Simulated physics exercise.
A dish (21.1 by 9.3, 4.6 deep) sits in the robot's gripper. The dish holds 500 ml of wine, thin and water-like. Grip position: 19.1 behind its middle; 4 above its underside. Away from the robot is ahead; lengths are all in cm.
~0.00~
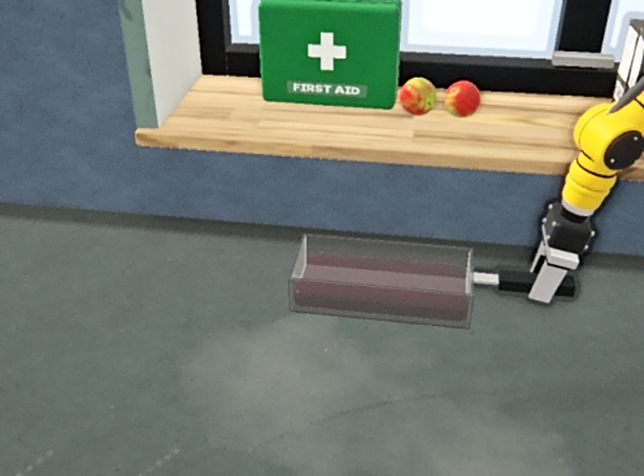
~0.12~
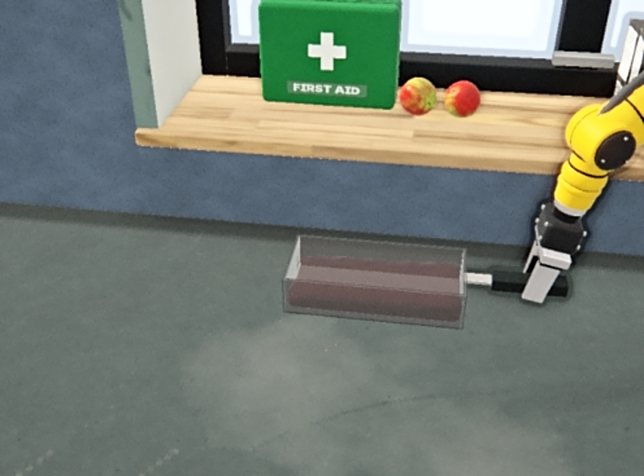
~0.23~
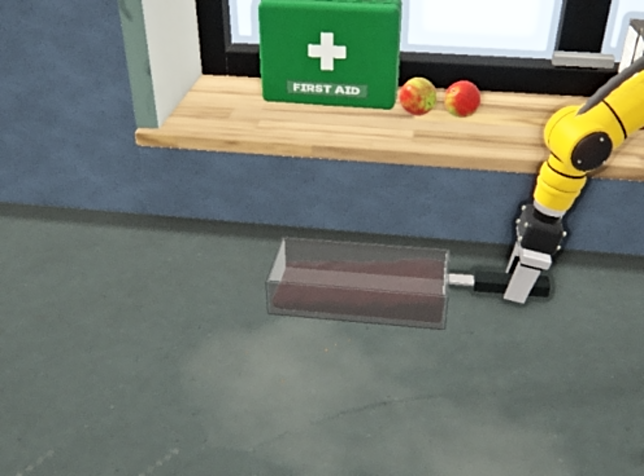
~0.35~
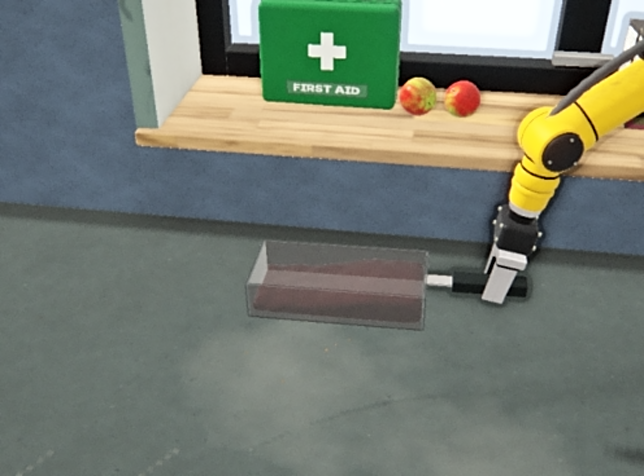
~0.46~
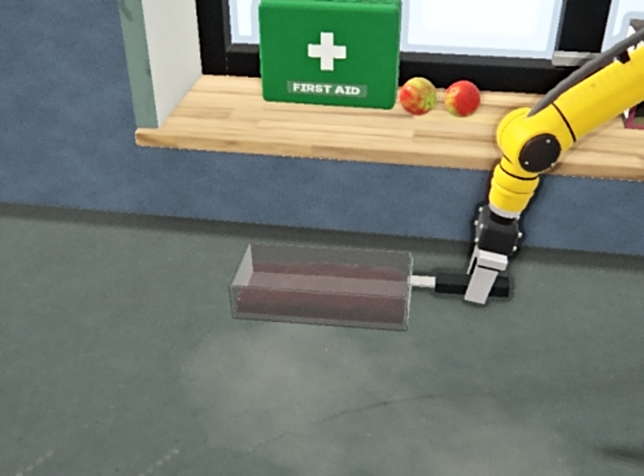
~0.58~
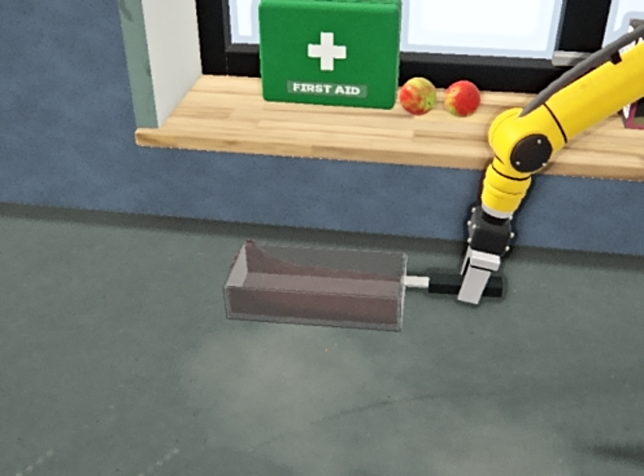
Below a wooden windowsill, a yellow robot arm moves a clear dish of dark liquid left.
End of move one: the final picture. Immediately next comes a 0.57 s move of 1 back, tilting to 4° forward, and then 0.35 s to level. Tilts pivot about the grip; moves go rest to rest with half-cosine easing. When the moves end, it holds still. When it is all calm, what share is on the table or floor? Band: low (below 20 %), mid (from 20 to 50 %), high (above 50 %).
Low.
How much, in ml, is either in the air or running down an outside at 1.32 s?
Amount outside the vessels: Near 0 ml.
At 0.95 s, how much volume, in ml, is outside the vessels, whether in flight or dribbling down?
About 0 ml.
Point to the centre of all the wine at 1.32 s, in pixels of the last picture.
Near (325, 291).
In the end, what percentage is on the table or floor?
I'd say somewhere near 3 in a hundred.
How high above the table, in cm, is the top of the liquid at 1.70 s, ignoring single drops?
Max height: Around 18 cm.
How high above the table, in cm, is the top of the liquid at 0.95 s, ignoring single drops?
It reaches roughly 17 centimetres.
After 0.95 s, tilted 3° forward, liquid up to 18 above the table; 480 ml in the dish, 15 ml on the table or floor.
After 1.32 s, tilted 2° forward, liquid up to 18 above the table; 480 ml in the dish, 15 ml on the table or floor.
After 1.70 s, level, liquid up to 18 above the table; 480 ml in the dish, 15 ml on the table or floor.
After 2.50 s, level, liquid up to 19 above the table; 480 ml in the dish, 15 ml on the table or floor.
At rest, 480 ml in the dish, 15 ml on the table or floor. That is 3 % on the table or floor.
